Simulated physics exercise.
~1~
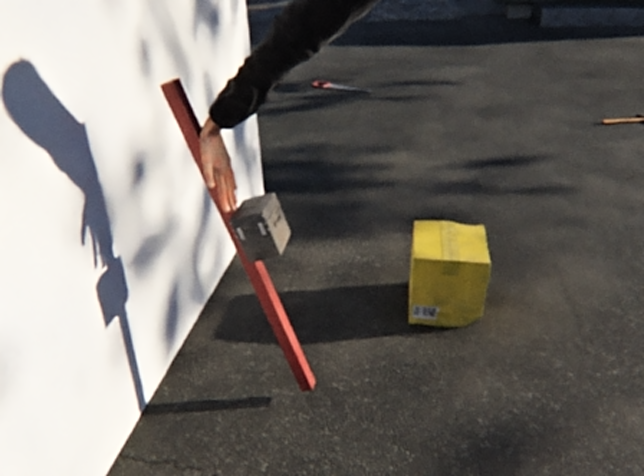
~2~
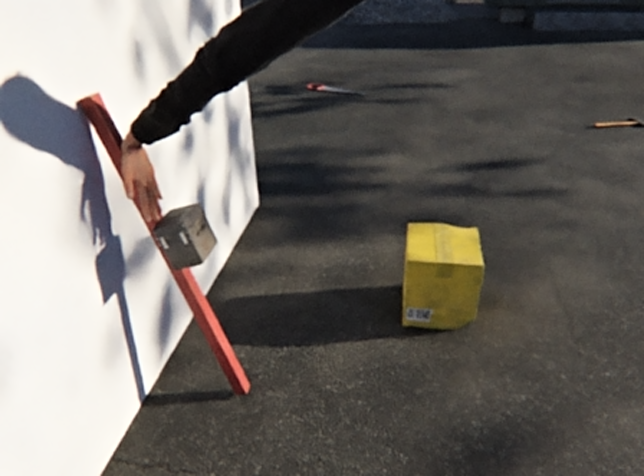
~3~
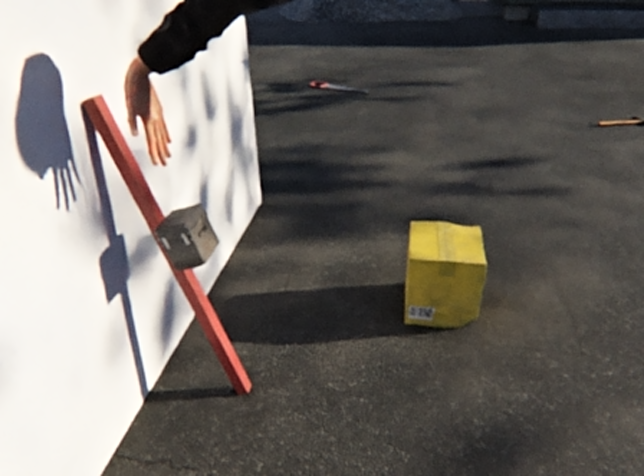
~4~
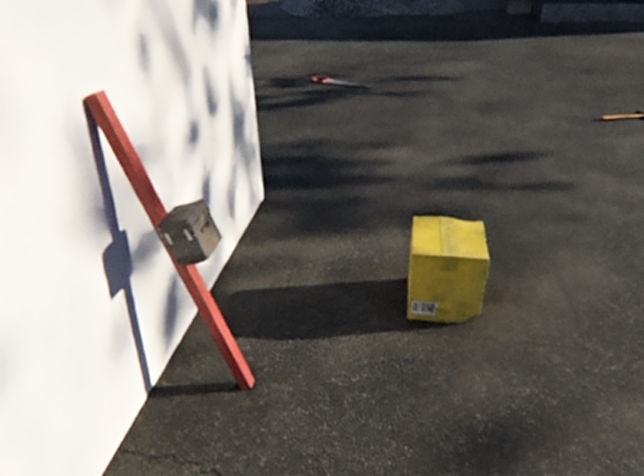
A red pole with a small gray box attached was moved left by a hand and leaned against a white wall, near a yellow box on the pavement. The hand let go and drew away, and the pole stayed leaning there.
